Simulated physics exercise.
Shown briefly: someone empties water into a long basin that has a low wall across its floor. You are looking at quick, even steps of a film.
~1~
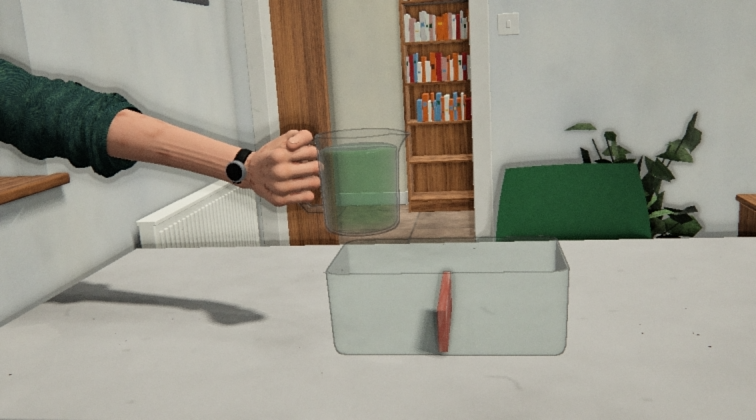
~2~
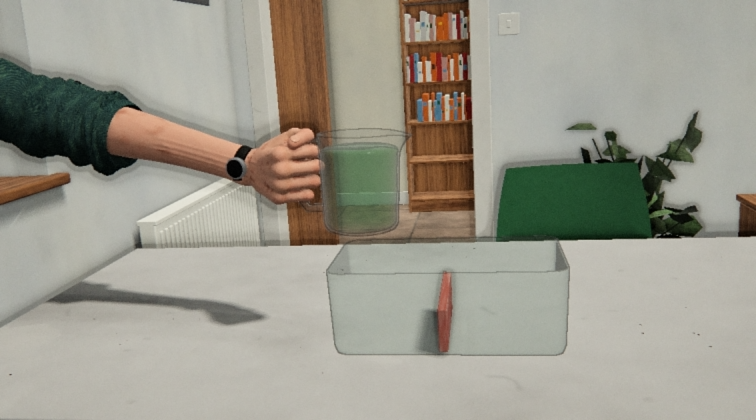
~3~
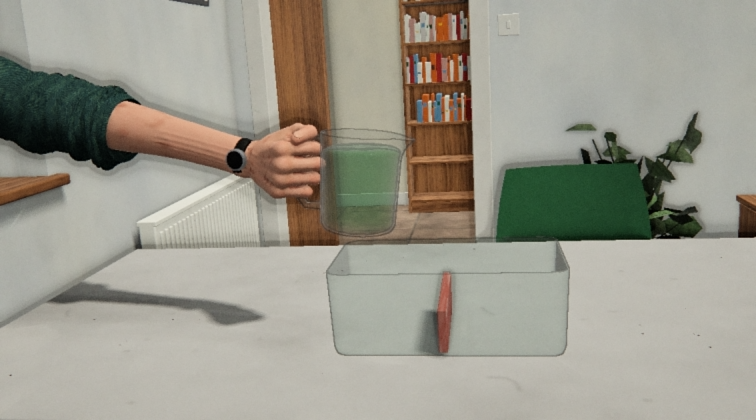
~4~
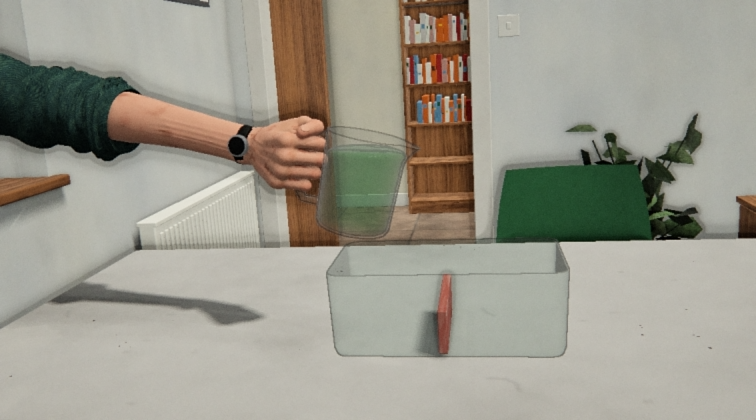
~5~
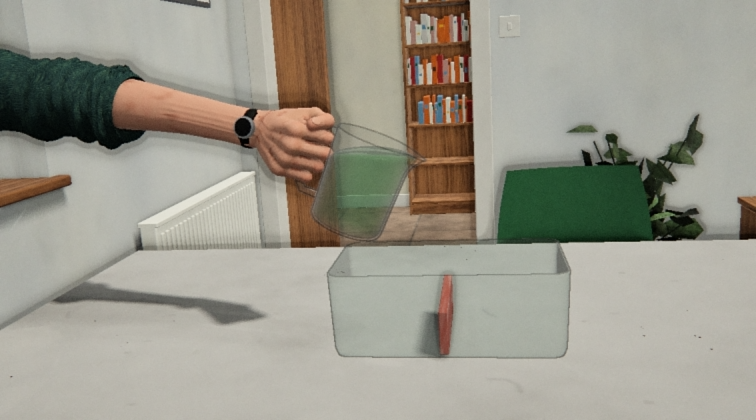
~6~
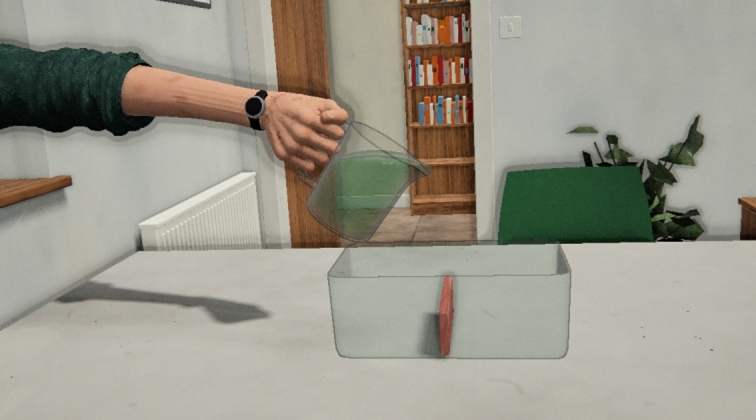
A hand held a clear jug of green liquid above a long, see-through basin on a white table, then gradually tilted it to the right until the jug leaned well over.
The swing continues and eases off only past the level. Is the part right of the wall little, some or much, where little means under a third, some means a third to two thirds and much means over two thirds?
Some.
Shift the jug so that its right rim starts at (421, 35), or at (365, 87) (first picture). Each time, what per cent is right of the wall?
The first start gives some 85 %, the second some 10 %.
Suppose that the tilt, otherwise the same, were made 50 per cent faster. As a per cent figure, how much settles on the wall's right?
It comes to some 35 per cent.
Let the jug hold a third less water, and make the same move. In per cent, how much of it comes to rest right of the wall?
30 per cent or so.
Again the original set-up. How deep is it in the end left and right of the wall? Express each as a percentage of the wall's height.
I'd put the left at about 30 and the right at about 30.
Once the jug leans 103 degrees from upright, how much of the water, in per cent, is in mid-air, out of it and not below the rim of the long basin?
Something close to 20 percent of it.
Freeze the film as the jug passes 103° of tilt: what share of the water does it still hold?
It comes to 50 per cent or so.
A moment on, the jug is tipped right over and 52 per cent is still to pour, 2 is left of the wall and 28 right of it.
Next, the jug is tipped right over and 7 per cent is still to pour, 38 is left of the wall and 50 right of it.
Then the jug is tipped right over and 0 per cent is still to pour, 47 is left of the wall and 51 right of it.
Later the jug is tipped right over and 0 per cent is still to pour, 48 is left of the wall and 51 right of it.
In the end 48 per cent lies left of the wall, 51 right of it and 2 outside.
